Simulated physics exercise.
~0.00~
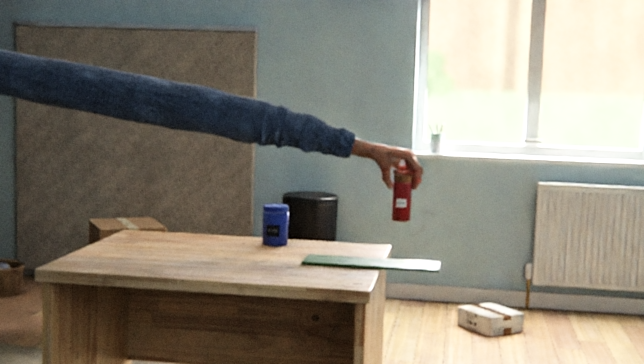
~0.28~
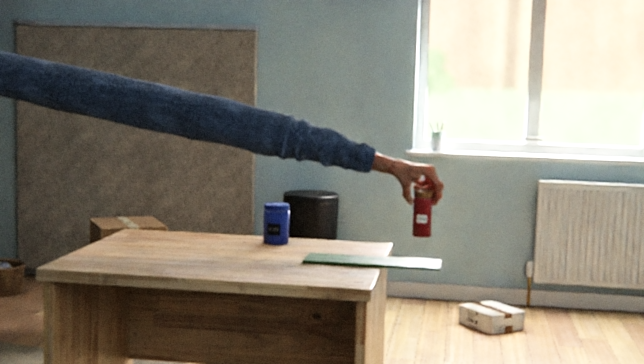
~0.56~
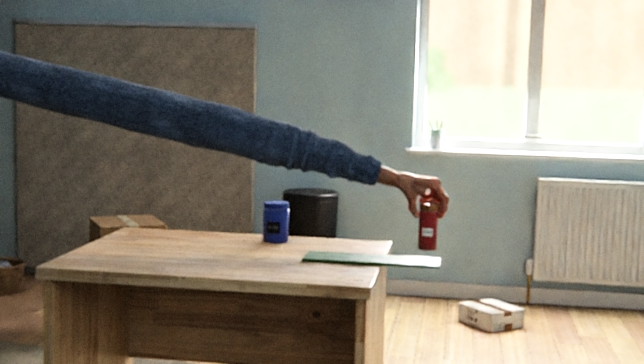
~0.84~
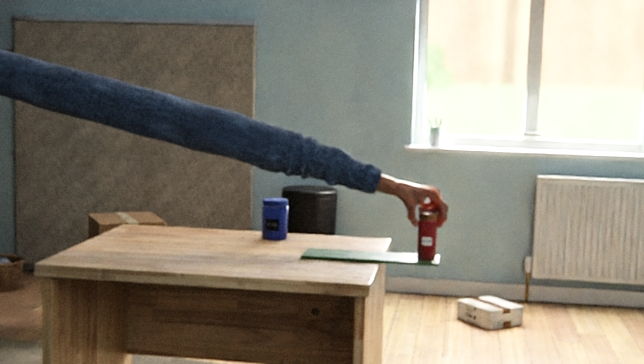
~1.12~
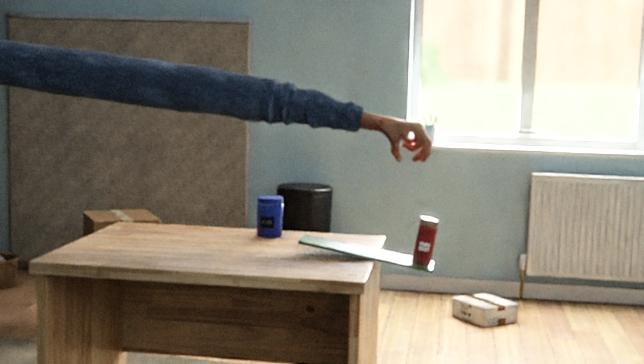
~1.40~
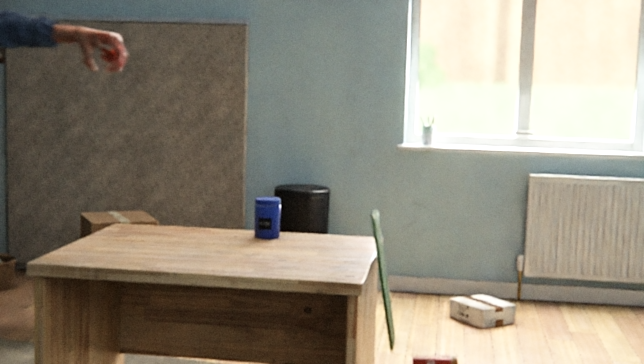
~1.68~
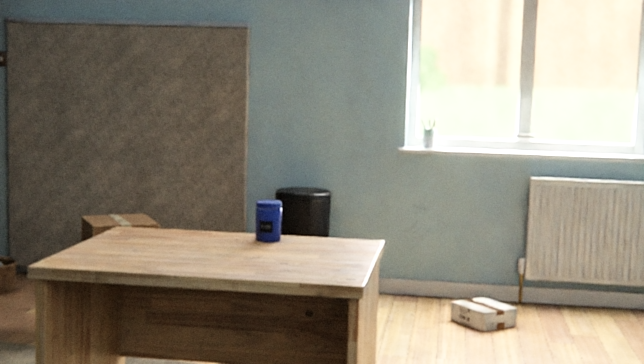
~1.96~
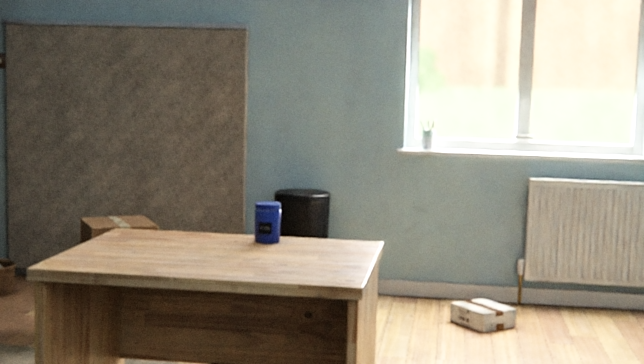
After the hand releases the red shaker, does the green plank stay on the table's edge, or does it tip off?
The green plank tips off the table's edge, and the red shaker goes down with it.
A red shaker, gripped from above by a hand in a blue sleeve, travels right and downward past the end of a wooden table. It comes to the outer part of a thin green plank that juts over the table's right edge, while a blue jar stands farther back on the tabletop. The fingers open and the arm pulls back to the left as the plank dips and the shaker leans. Both slide off, the plank swinging nearly upright beside the table and the shaker dropping toward the floor. Finally they are out of sight, and the blue jar still stands on the table.
